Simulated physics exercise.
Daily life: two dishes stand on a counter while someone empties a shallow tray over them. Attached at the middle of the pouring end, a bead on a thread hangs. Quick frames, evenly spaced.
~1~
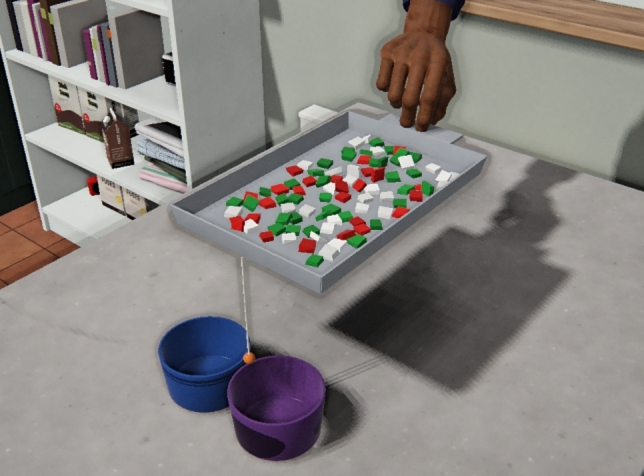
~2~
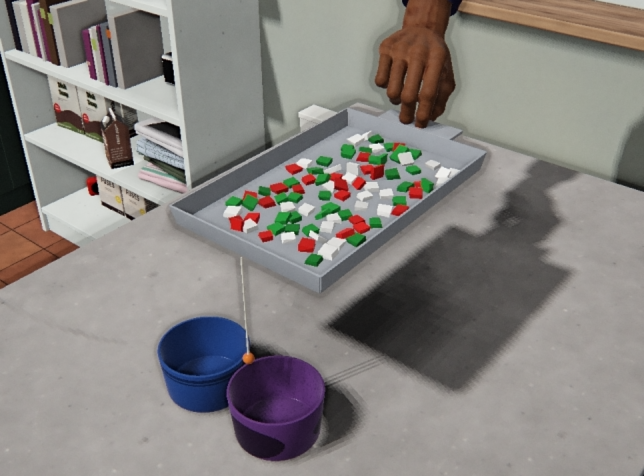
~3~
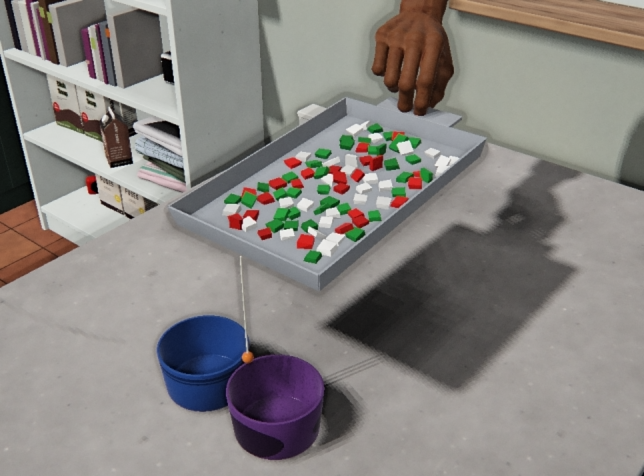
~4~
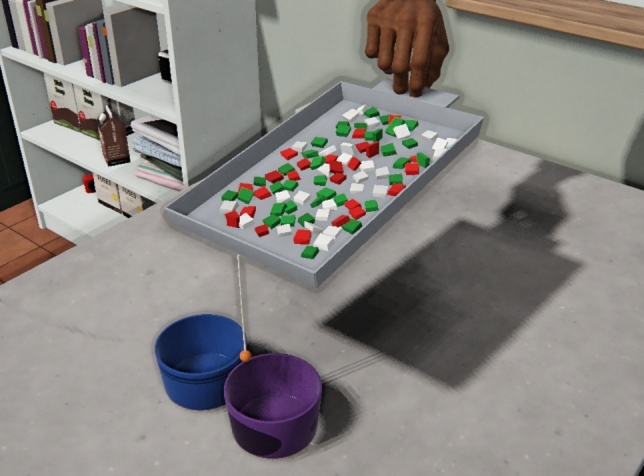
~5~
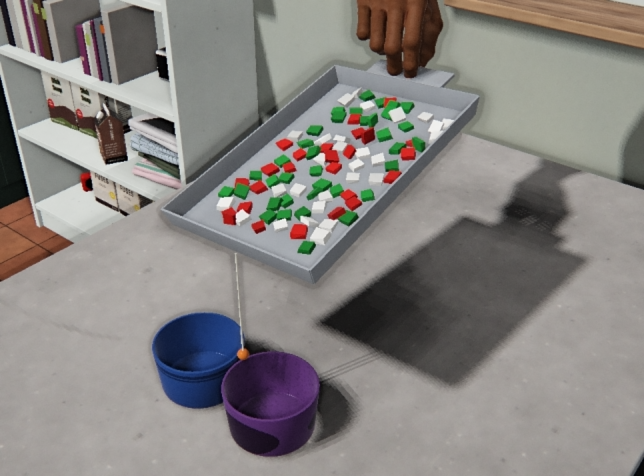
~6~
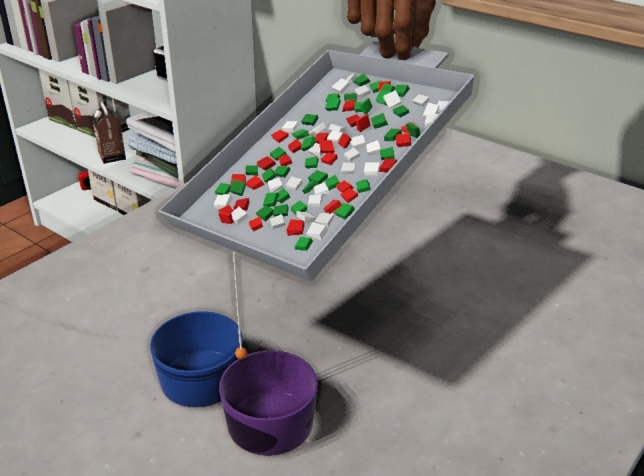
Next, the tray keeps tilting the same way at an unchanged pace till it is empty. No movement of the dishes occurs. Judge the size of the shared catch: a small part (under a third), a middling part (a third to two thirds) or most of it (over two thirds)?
A middling part.
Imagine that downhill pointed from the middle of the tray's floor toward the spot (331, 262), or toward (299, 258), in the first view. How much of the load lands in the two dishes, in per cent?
40 % then 30 %, roughly.
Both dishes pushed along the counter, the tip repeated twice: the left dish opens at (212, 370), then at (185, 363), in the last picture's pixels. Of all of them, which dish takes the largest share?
Try one: The dish on the left-hand side; try two: The dish on the left-hand side.
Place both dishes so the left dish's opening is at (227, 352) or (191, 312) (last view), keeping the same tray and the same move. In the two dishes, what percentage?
20 and 20 %.
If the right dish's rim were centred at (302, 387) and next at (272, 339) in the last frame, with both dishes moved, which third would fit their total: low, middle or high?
For the first spot it's under a third, and for the next one it's less than a third.
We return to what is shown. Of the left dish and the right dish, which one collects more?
It's the leftmost one that wins.
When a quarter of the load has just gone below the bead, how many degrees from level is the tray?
Around 100° at that moment.
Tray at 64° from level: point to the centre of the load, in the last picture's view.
Near (223, 193).
Soon after the last picture, tray tipped steeply; all on the tray.
A little later, tray tipped past a quarter turn; about half on the tray; a small part in the left dish; about a quarter outside both; a small part in the air.
Later still, tray tipped past a quarter turn; a stray few in the right dish; about half in the left dish; about half outside both; a stray few in the air.
At rest, tray tipped past a quarter turn; a stray few in the right dish; about half in the left dish; about half outside both; a stray few in the air.
